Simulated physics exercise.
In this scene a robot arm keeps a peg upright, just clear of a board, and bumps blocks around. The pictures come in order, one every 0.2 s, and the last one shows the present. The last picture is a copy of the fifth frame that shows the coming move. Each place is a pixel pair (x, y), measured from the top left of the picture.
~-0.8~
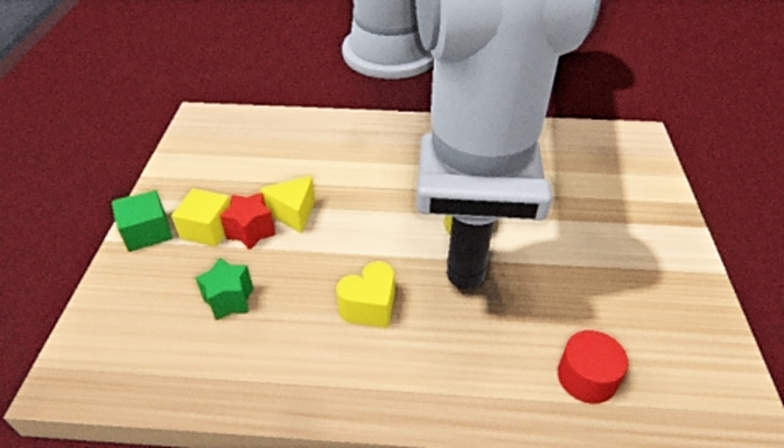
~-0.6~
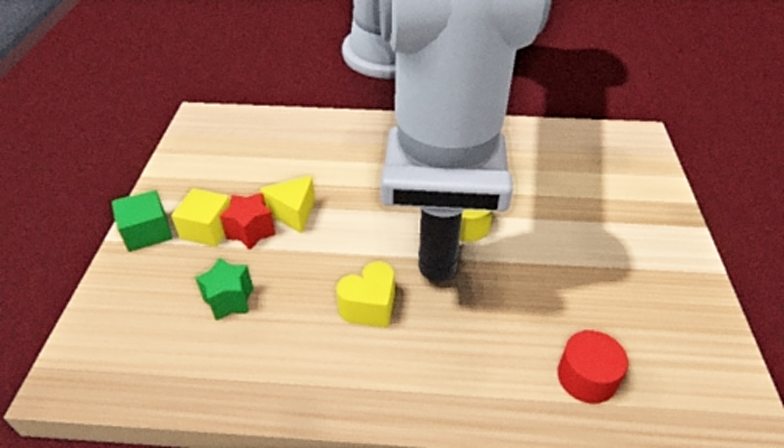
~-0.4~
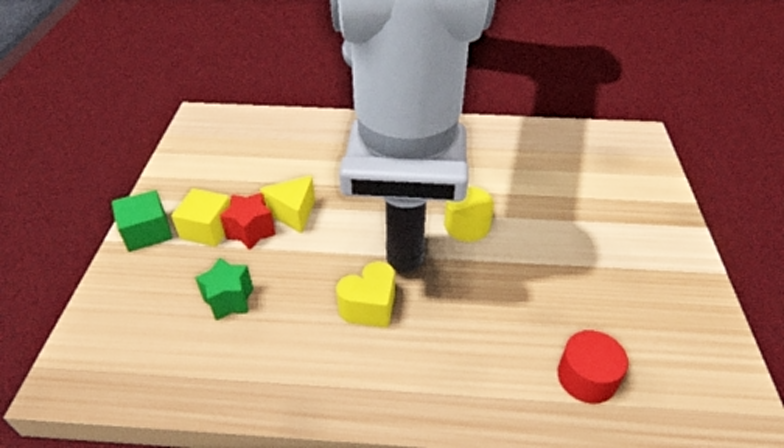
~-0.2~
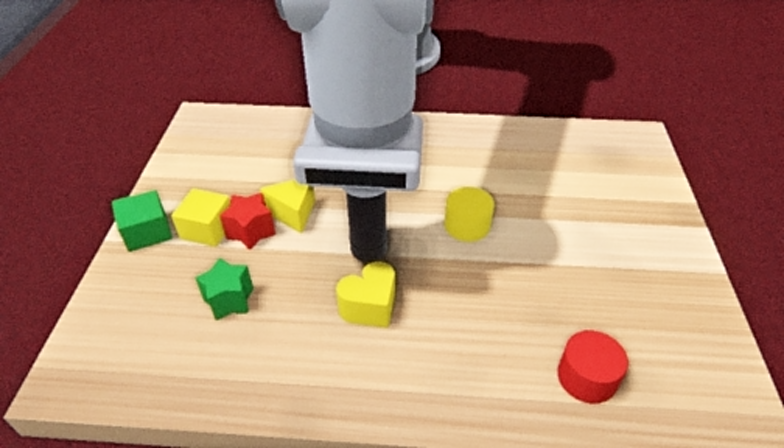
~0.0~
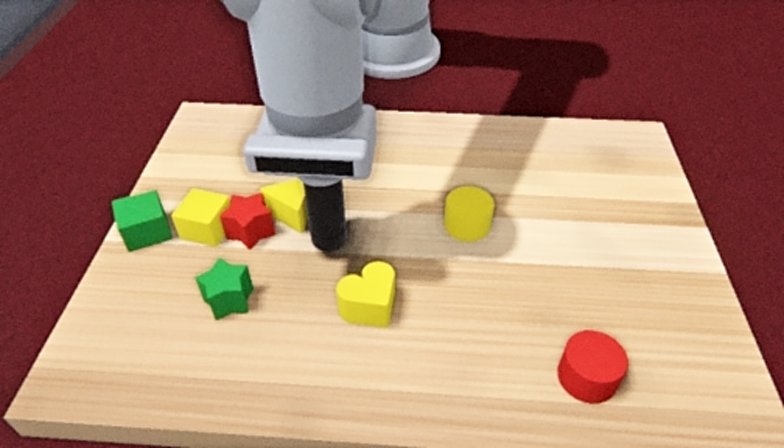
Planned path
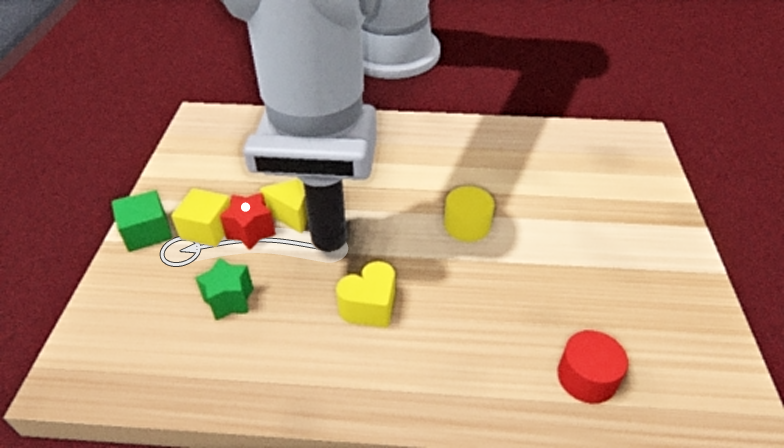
Above a wooden board, a grey robot arm moving its black peg leftward past a yellow heart, the coloured blocks staying still.
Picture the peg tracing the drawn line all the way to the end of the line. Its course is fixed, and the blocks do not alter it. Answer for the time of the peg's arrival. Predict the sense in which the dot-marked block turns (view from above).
It twists clockwise.
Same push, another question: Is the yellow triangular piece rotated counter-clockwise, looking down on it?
Short answer: No.
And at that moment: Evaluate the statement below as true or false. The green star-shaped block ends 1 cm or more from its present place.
The statement is incorrect.
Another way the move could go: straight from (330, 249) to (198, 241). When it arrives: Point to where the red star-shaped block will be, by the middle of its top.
The middle of its upper face should be somewhere near (215, 192).
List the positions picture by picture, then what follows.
The first picture shows tip of the peg at (465, 276), middles of tops, green square block at (137, 208), yellow square block at (200, 205), green star-shaped block at (222, 277), red star-shaped block at (246, 207), yellow triangular piece at (290, 191).
The second picture shows peg at (437, 268), nothing pushed.
The third picture shows peg at (405, 260), nothing pushed.
The fourth picture shows peg at (369, 250), nothing pushed.
The fifth picture shows peg at (329, 240), green square block at (137, 208), yellow square block at (200, 205), green star-shaped block at (222, 277), red star-shaped block at (246, 207), yellow triangular piece at (290, 191).
The line goes from (330, 249) by way of (282, 241) and (232, 242) to (181, 251); the dot is on the red star-shaped block.
The first path, step by step. One third of the way, peg at (280, 232); yellow square block at (196, 204); red star-shaped block at (239, 205); yellow triangular piece at (283, 186), turned 35° clockwise.
Two thirds of the way, peg at (228, 232); green square block at (126, 209); yellow square block at (171, 199), turned 35° anticlockwise; red star-shaped block at (219, 194), turned 25° clockwise; yellow triangular piece at (281, 185), turned 45° clockwise.
At the end, peg at (177, 241); green square block at (126, 209); yellow square block at (171, 199), turned 35° anticlockwise; green star-shaped block unmoved; red star-shaped block at (217, 194), turned 40° clockwise; yellow triangular piece at (281, 185), turned 45° clockwise.
